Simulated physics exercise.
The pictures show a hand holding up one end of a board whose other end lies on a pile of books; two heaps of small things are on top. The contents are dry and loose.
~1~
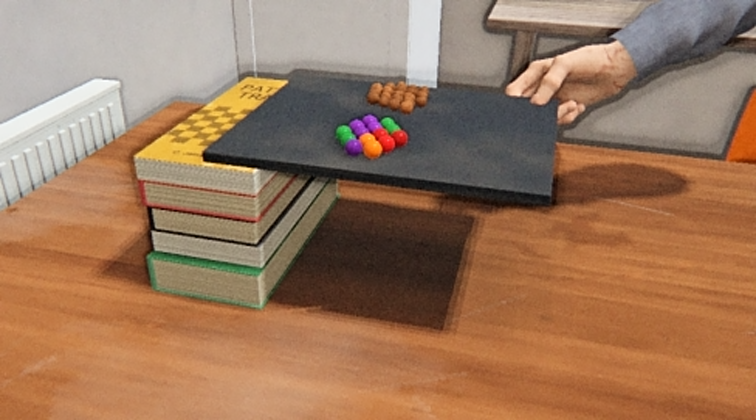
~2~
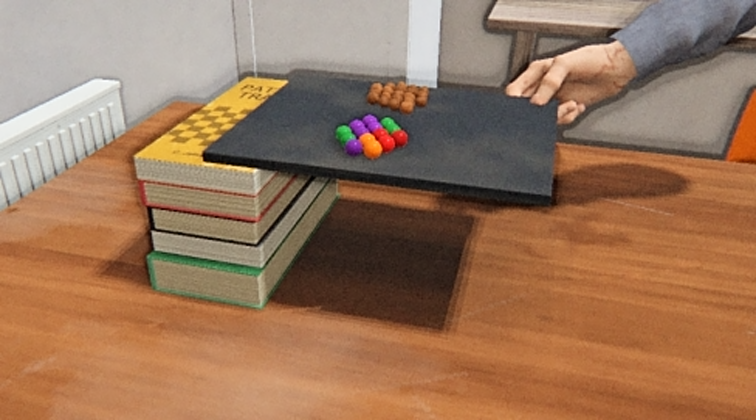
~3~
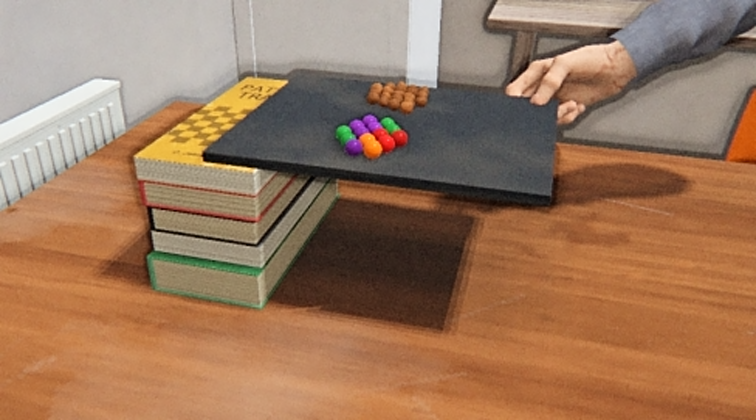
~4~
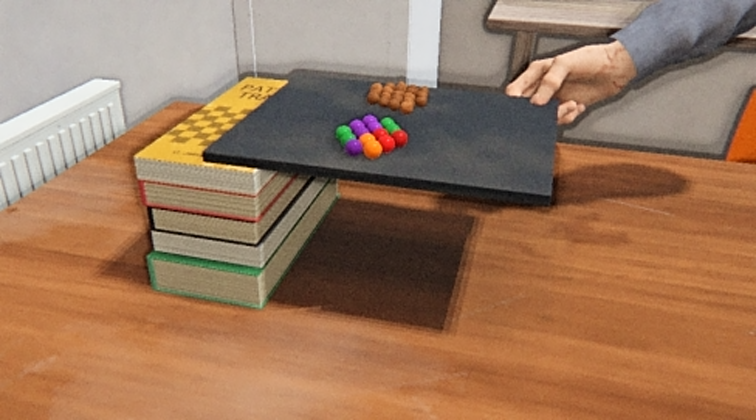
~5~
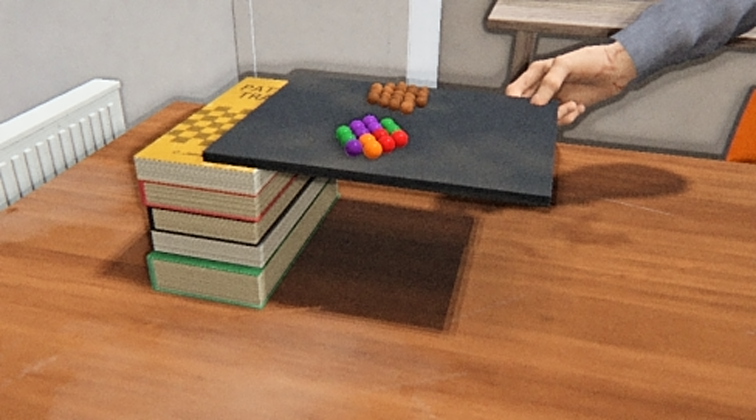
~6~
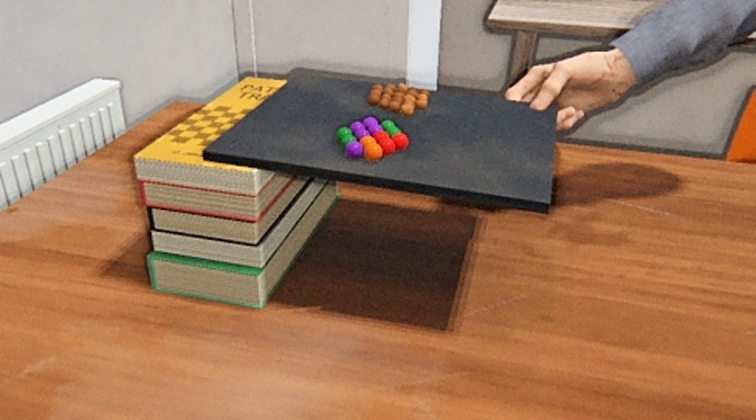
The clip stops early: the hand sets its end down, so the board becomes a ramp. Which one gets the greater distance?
The front one outruns the other.
Then, 0.42 s on from there, board sloping at 11°; front lot the whole lot still on the board; back lot the whole lot still on the board.
Then, 0.95 s on from there, board sloping at 24°; front lot mostly up to a board's length out; back lot the bulk still on the board.
Then, 1.52 s on from there, board sloping at 35°; front lot mostly more than two board lengths out, a little gone off the table; back lot mostly up to a board's length out.
In the end, board resting at 35°; front lot mostly more than two board lengths out, near two thirds gone off the table; back lot mostly up to a board's length out; the front lot has gone farther.
